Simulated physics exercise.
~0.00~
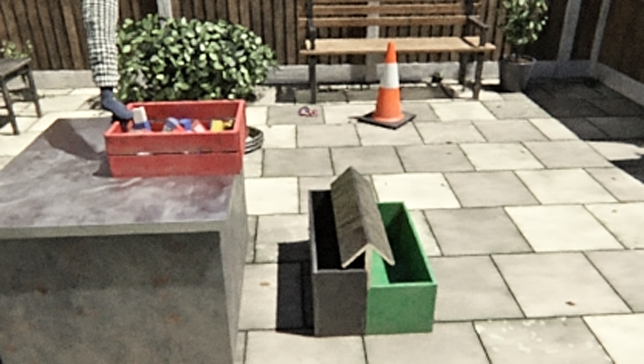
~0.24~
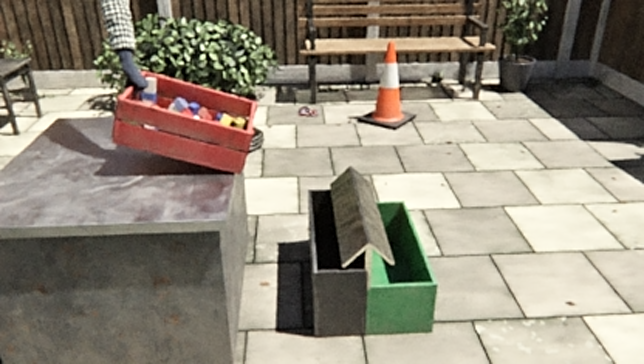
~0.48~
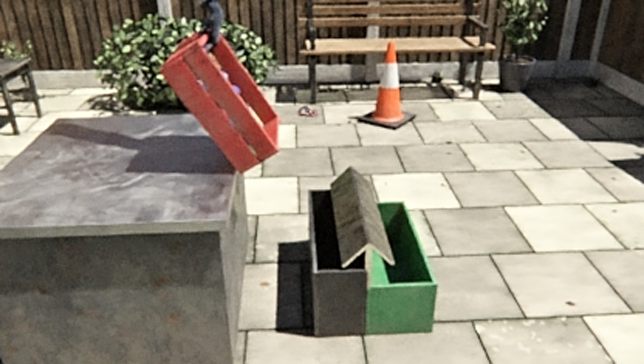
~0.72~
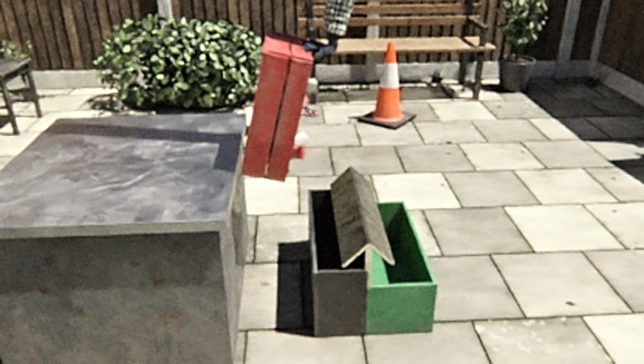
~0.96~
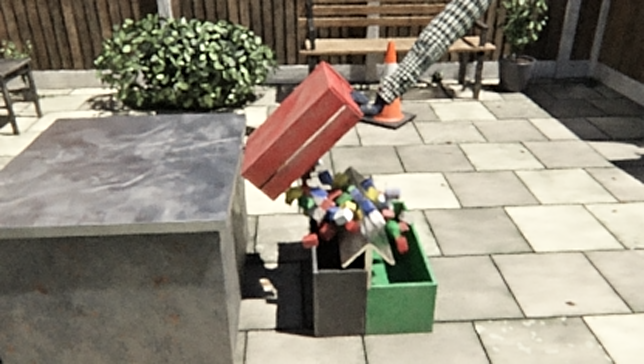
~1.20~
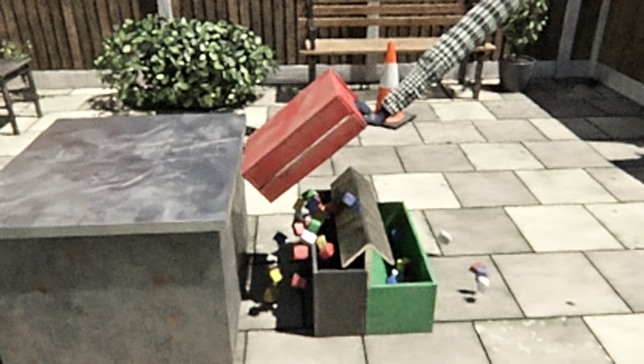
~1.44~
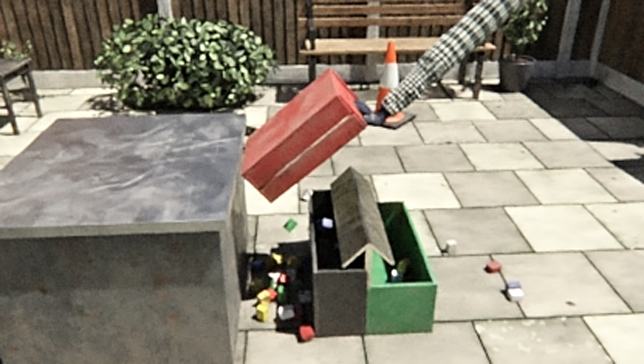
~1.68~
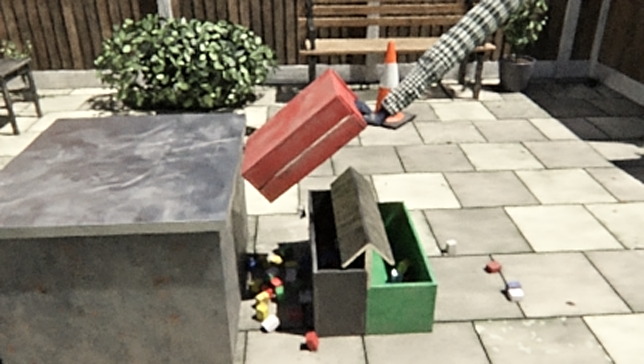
An arm in a checked sleeve and dark glove holds a red crate of colourful toy bricks on a grey block in a sunny paved yard, seen from slightly above. To the right sit a black tub and a green bin, joined under a small roof-shaped splitter, with a bench, shrubs and an orange cone behind. The arm lifts the crate, swings it right and tips it over. Bricks tumble onto the splitter and scatter. The crate stays tilted, with many bricks piled on the paving left of the tub, some in the containers and a few lying to the right.
